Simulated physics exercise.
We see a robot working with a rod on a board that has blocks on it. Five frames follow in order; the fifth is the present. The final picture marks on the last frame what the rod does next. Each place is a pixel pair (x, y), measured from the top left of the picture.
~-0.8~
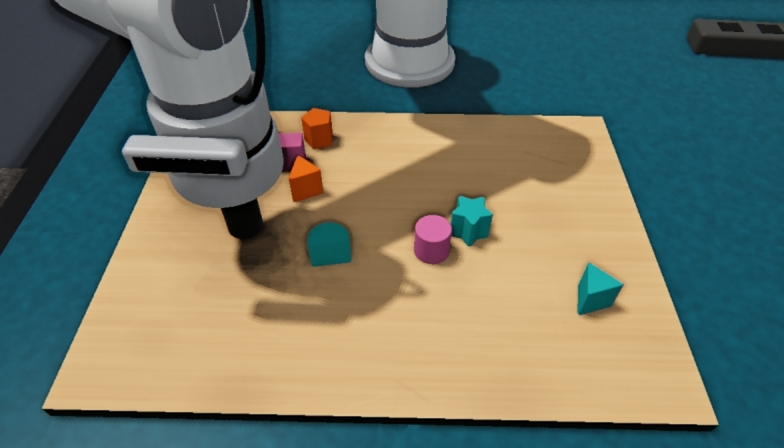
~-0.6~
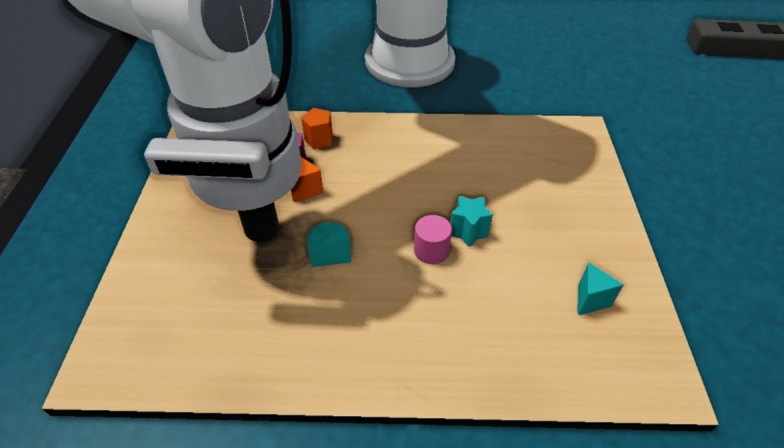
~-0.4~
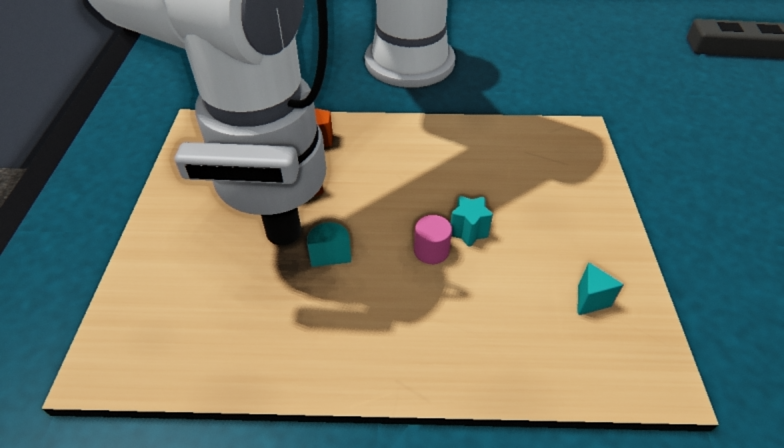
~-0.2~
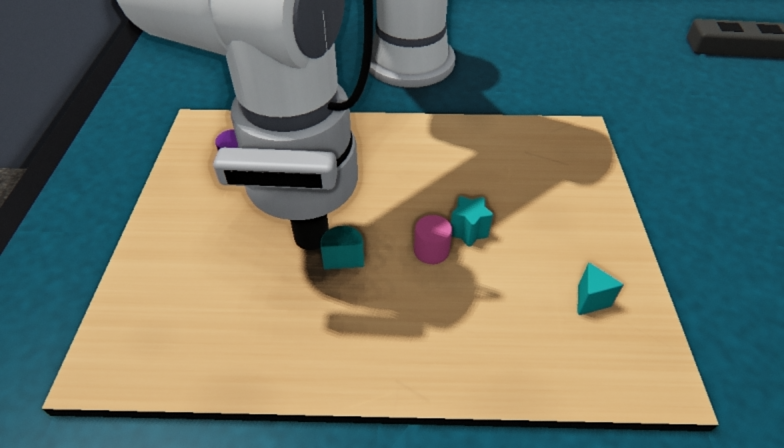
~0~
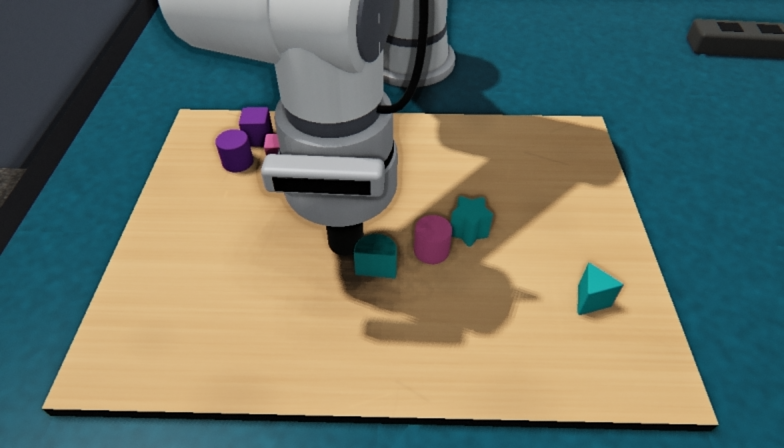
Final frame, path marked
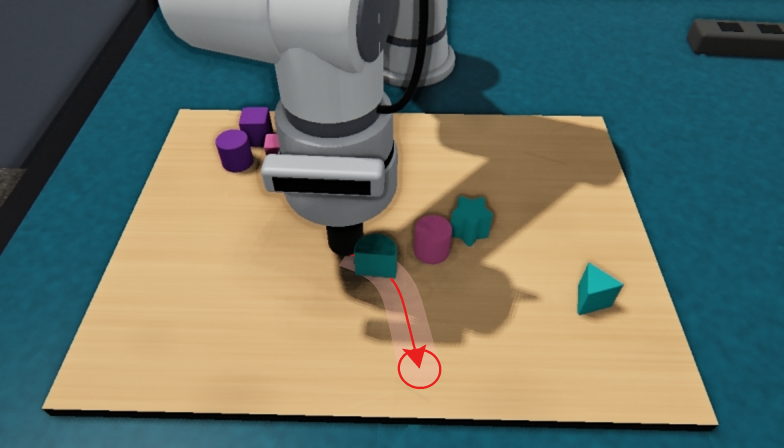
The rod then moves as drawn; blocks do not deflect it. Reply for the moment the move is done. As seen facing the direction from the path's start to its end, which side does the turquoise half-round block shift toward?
It's set to shift left.
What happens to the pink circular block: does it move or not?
It gets no push and keeps its place.
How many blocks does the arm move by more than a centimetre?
One moves.
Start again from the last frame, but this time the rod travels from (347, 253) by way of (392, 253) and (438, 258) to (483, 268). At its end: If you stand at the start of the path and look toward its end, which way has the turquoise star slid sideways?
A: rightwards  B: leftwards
Choice B: Leftwards.
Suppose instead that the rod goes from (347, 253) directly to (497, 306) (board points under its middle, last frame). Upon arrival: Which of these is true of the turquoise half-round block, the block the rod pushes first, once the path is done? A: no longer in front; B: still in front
The one that fits is B, still in front.
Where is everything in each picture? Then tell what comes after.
In the first picture, lower end of the rod at (246, 226), tops of blocks, turquoise half-round block at (328, 233), pink circular block at (434, 228).
In the second picture, rod at (262, 229), blocks as before.
In the third picture, rod at (284, 233), blocks as before.
In the fourth picture, rod at (312, 237), turquoise half-round block at (342, 236).
In the fifth picture, rod at (346, 242), turquoise half-round block at (376, 245), pink circular block at (434, 228).
The drawn path runs from (347, 253) through (389, 276) and (407, 318) to (420, 368).
On the path given first. One third of the way, rod at (389, 266); turquoise half-round block at (425, 263), turned 25° anticlockwise.
Two thirds of the way, rod at (408, 308); turquoise half-round block at (440, 274), turned 80° anticlockwise.
At the end, rod at (420, 359); turquoise half-round block at (440, 274), turned 80° anticlockwise; pink circular block not moved.
